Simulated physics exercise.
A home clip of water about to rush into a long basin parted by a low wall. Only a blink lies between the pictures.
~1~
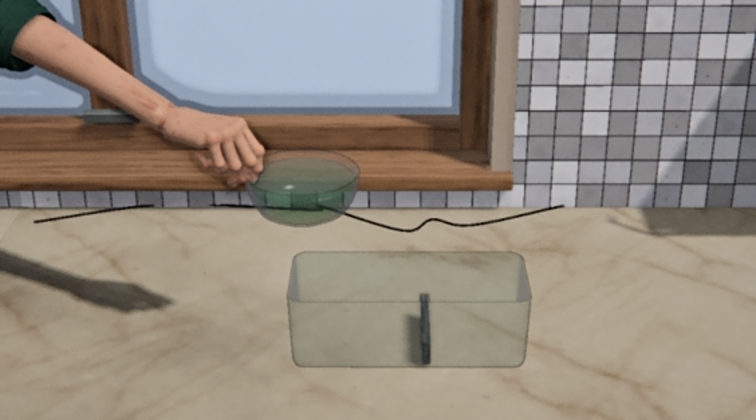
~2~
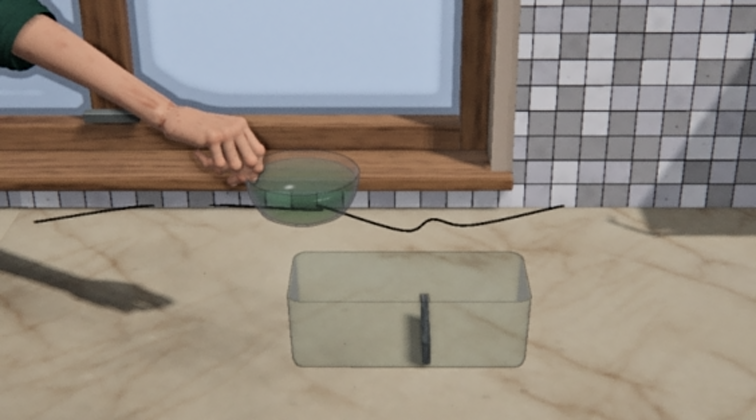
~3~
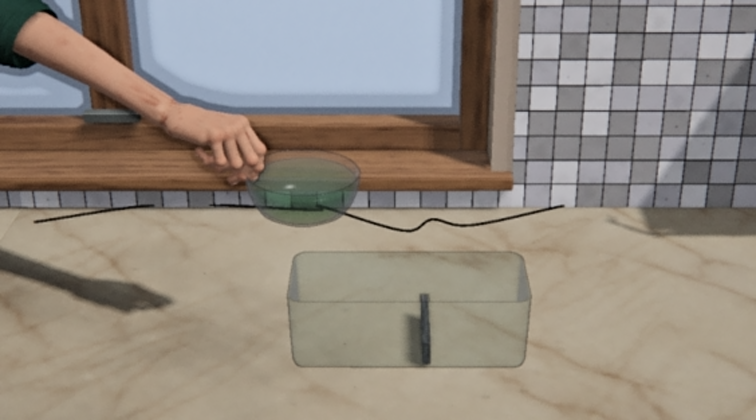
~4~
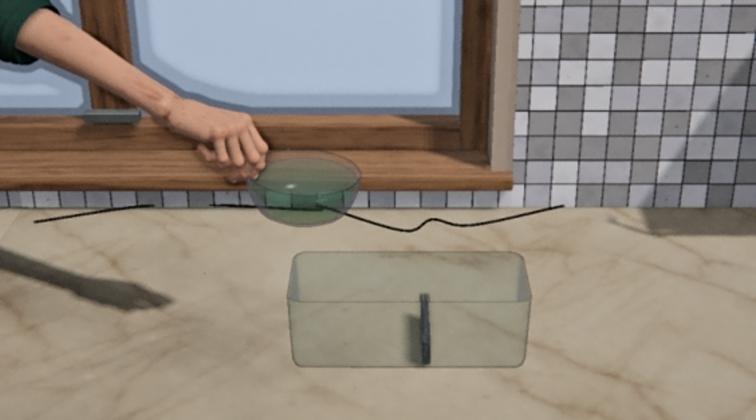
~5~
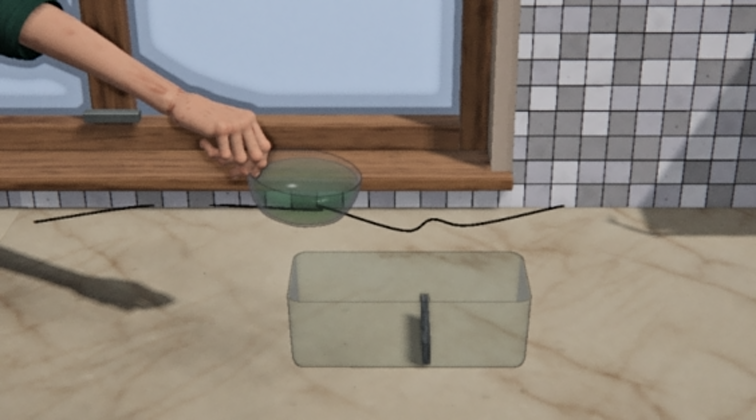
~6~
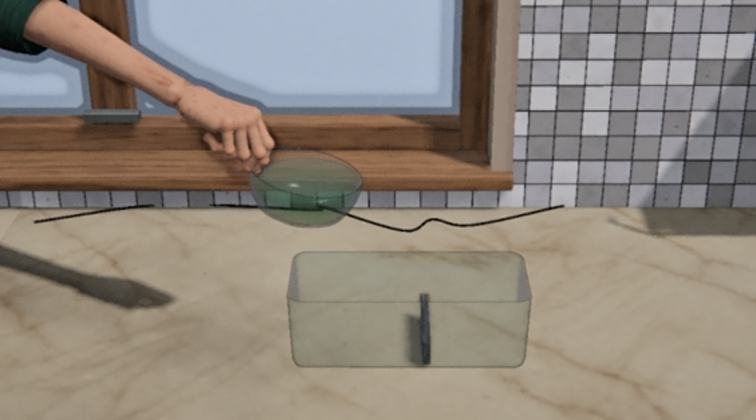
A hand holding a clear bowl of green-tinted liquid above a long divided basin, keeping nearly still, then tilting it slightly rightward.
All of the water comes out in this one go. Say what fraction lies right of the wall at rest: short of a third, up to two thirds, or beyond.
In the end not even a third is right of the wall.
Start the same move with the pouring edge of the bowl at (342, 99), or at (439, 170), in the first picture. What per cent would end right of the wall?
Near 25 % and 90 %.
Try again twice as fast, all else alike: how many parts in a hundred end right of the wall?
About 20 per cent.
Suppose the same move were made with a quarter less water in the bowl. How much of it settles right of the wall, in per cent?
Near 5 %.
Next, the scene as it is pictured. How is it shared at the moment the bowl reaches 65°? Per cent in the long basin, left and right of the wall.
Left: 25 %. Right: 5 %.
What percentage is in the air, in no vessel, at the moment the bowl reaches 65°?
Close to 35 per cent.
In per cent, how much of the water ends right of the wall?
Roughly 20 in a hundred.
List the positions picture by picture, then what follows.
Tilt 0°; pouring edge (359, 173); surface from (249, 177) to (357, 177); the long basin's rim runs from (291, 277) to (527, 277); the wall's top is at (426, 318), in the first frame.
Tilt 0°; pouring edge (359, 173); surface from (249, 177) to (357, 177), in the second frame.
Tilt 2°; pouring edge (359, 174); surface from (249, 176) to (357, 178), in the third frame.
Tilt 4°; pouring edge (360, 176); surface from (250, 176) to (358, 178), in the fourth frame.
Tilt 7°; pouring edge (361, 179); surface from (251, 176) to (359, 178), in the fifth frame.
Tilt 11°; pouring edge (362, 183); surface from (252, 176) to (360, 179), in the sixth frame.
A moment on, the bowl is tipped part way and 38 per cent is still to pour, 23 is left of the wall and 4 right of it.
Next, the bowl is tipped right over and 1 per cent is still to pour, 80 is left of the wall and 14 right of it.
Then the bowl is tipped right over and 0 per cent is still to pour, 82 is left of the wall and 18 right of it.
Later the bowl is tipped right over and 0 per cent is still to pour, 82 is left of the wall and 18 right of it.
At rest 82 per cent lies left of the wall, 18 right of it and 1 outside.
